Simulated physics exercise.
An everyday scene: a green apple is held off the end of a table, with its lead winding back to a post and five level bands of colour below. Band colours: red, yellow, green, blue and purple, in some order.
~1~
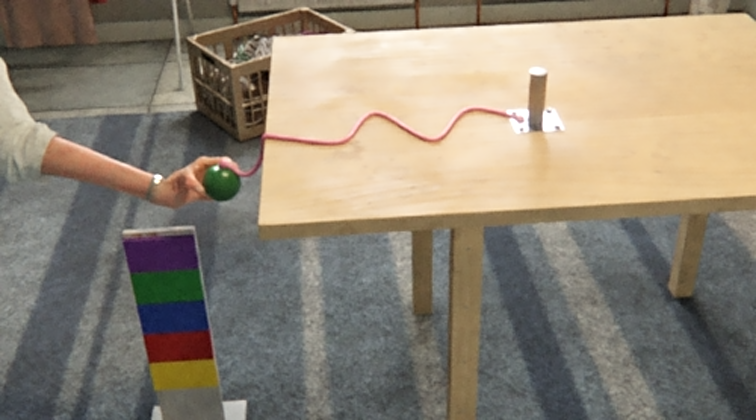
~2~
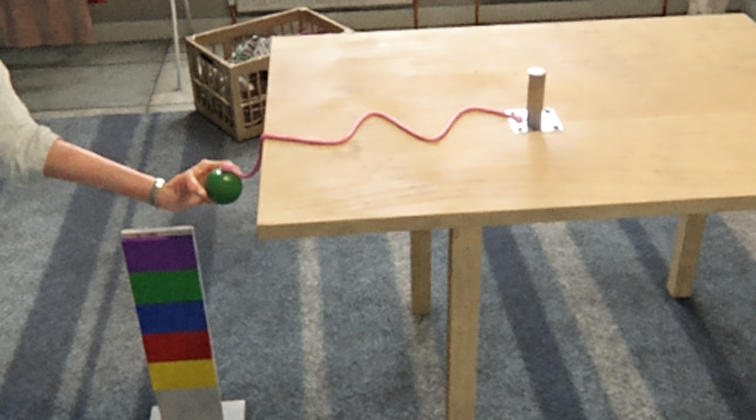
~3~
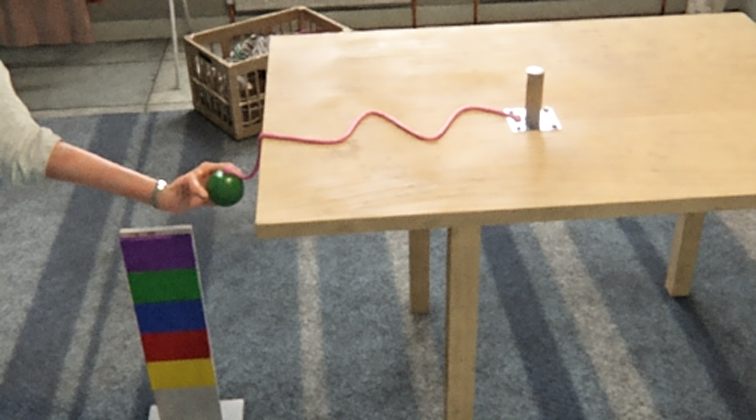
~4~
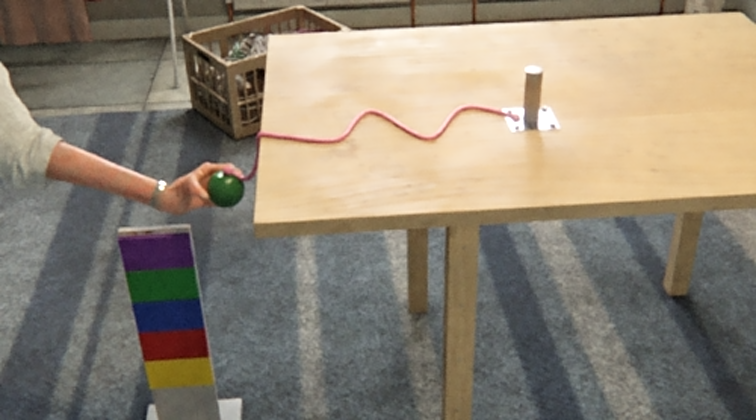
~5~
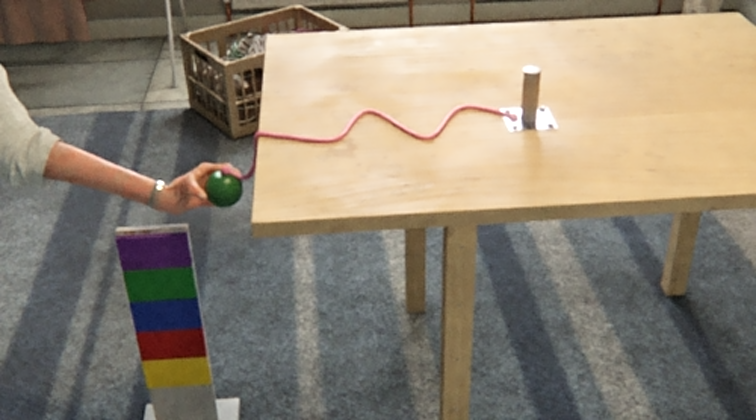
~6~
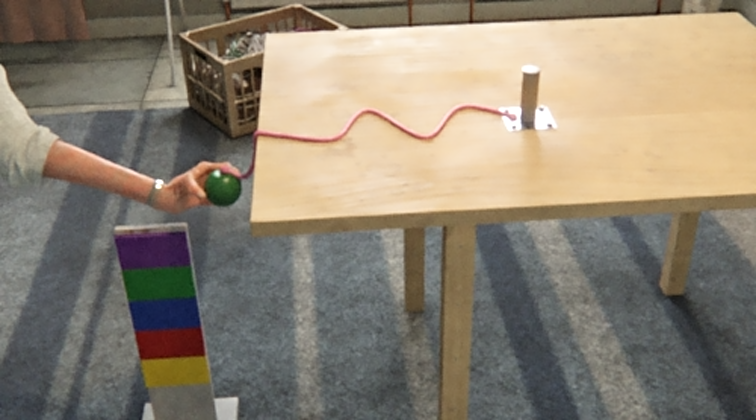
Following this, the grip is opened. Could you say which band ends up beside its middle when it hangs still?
Sure, it is blue.
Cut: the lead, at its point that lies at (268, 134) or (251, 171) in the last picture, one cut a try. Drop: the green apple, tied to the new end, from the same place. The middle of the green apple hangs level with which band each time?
Results, first to last: Purple; green.
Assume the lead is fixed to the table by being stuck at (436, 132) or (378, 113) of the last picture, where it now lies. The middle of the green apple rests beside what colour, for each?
Note: Try 1 green; try 2 purple.
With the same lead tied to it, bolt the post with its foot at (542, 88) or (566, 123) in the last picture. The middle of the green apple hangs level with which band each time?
In turn, green and then green.
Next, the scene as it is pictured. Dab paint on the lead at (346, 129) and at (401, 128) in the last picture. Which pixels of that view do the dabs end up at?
One finishes at (258, 149) and the other at (344, 128).
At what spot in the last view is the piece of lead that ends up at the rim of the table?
Location: About (350, 123).
A little later, apple near (240, 280); level with green.
Next, apple near (301, 307); level with blue.
Later still, apple near (264, 308); level with blue.
When it is over, apple near (272, 308); level with blue. The blue one.
